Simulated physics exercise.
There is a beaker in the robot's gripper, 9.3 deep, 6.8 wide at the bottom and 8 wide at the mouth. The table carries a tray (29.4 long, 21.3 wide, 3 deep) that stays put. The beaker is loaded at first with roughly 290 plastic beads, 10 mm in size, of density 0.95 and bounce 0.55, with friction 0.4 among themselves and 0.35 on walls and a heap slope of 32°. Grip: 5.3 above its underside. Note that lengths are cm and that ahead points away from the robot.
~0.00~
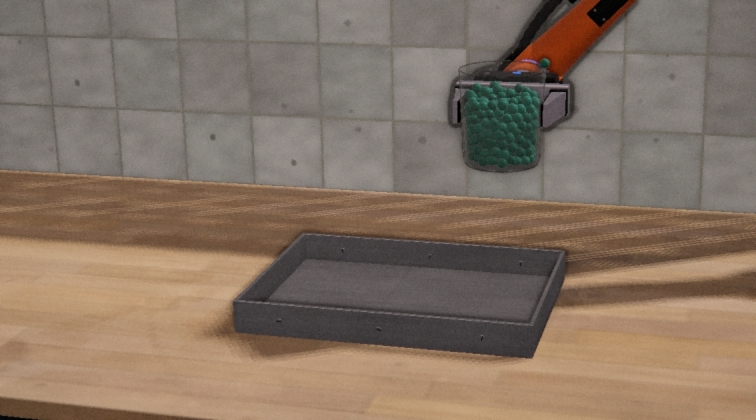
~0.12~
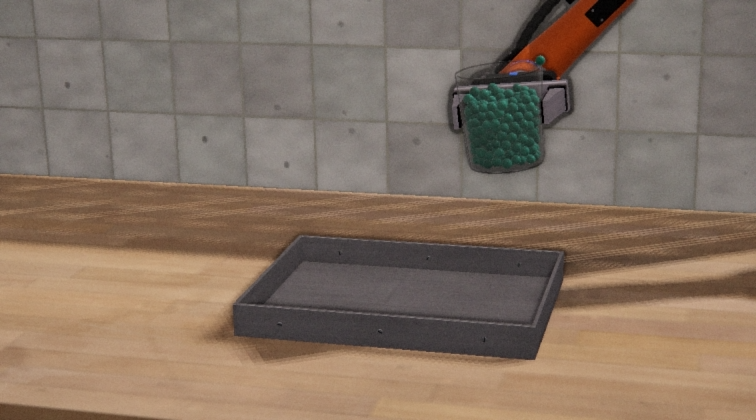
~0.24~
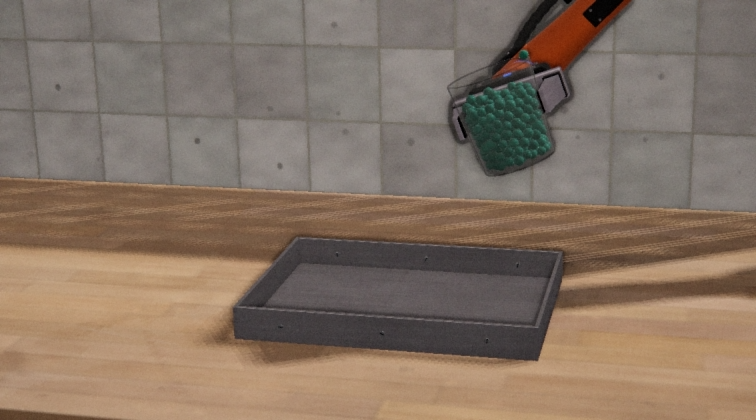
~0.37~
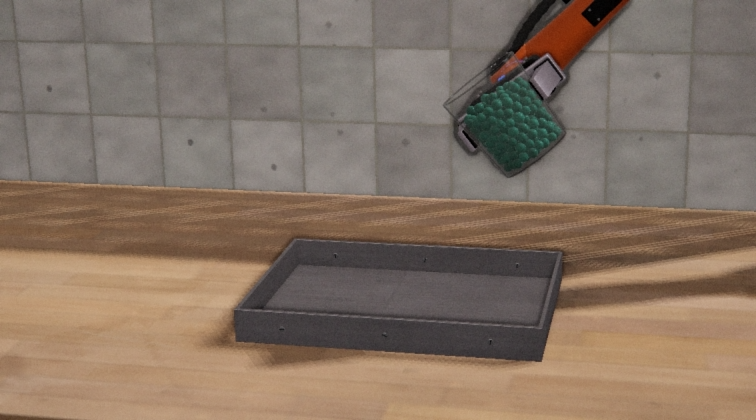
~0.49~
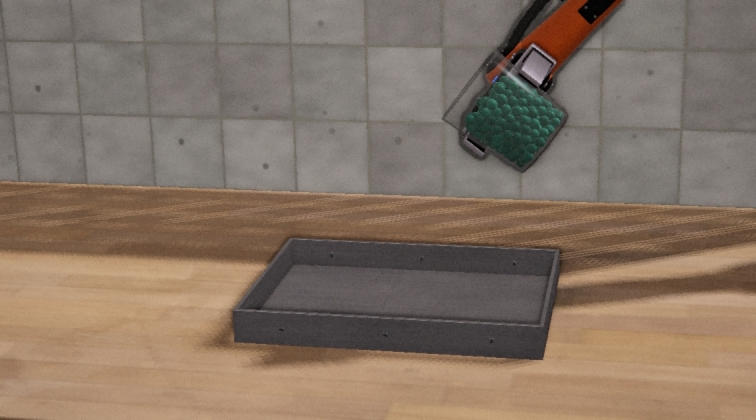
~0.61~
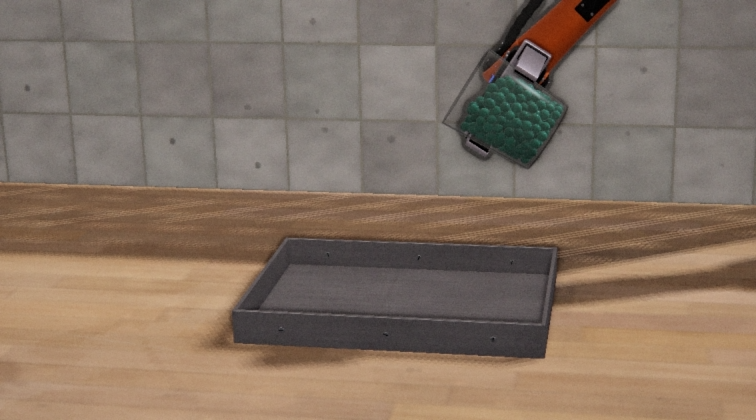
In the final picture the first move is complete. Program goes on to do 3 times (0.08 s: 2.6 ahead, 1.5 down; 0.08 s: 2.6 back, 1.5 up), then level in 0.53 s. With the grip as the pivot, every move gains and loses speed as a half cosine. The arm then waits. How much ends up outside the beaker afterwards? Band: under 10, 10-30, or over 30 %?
10-30 %.
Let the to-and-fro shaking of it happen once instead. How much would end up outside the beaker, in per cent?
In that case some 5 per cent.
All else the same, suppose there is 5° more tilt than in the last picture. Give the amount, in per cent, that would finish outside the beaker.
Roughly 20 percent then.
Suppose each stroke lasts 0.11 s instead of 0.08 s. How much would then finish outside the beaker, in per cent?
Estimate: Close to 5 percent.
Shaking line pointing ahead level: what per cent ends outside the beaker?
Roughly 30 per cent.
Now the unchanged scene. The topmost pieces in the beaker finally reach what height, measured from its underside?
Around 9.0 centimetres above the underside.
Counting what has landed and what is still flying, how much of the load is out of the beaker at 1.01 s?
I'd put it at some 10 per cent at that point.
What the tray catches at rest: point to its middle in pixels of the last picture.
Roughly at (343, 303) in the last picture.
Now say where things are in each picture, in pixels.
In the first picture, beaker middle at (502, 118), level; upper third of the load around (502, 105), from x 470 to 545, top at y 65; 286 in the beaker.
In the second picture, beaker middle at (503, 119), tilted 6° forward; upper third of the load around (503, 107), from x 470 to 540, top at y 60.
In the third picture, beaker middle at (505, 119), tilted 20° forward; upper third of the load around (508, 107), from x 465 to 545, top at y 55.
In the fourth picture, beaker middle at (508, 118), tilted 38° forward; upper third of the load around (511, 105), from x 470 to 555, top at y 80.
In the fifth picture, beaker middle at (508, 115), tilted 52° forward; upper third of the load around (513, 102), from x 470 to 560, top at y 80.
In the sixth picture, beaker middle at (508, 113), tilted 58° forward; upper third of the load around (513, 100), from x 465 to 560, top at y 80; 286 in the beaker.
After 1.01 s, tilted 58° forward, highest piece 23 above the table; 263 in the beaker, 13 in the tray, 10 in flight or on a rim.
After 1.42 s, tilted 18° forward, highest piece 25 above the table; 242 in the beaker, 41 in the tray, 1 on the table or floor, 2 in flight or on a rim.
After 1.82 s, level, highest piece 25 above the table; 242 in the beaker, 42 in the tray, 2 on the table or floor.
After 2.87 s, level, highest piece 25 above the table; 242 in the beaker, 42 in the tray, 2 on the table or floor.
At rest, 242 in the beaker, 42 in the tray, 2 on the table or floor. That is 15 % outside the beaker.
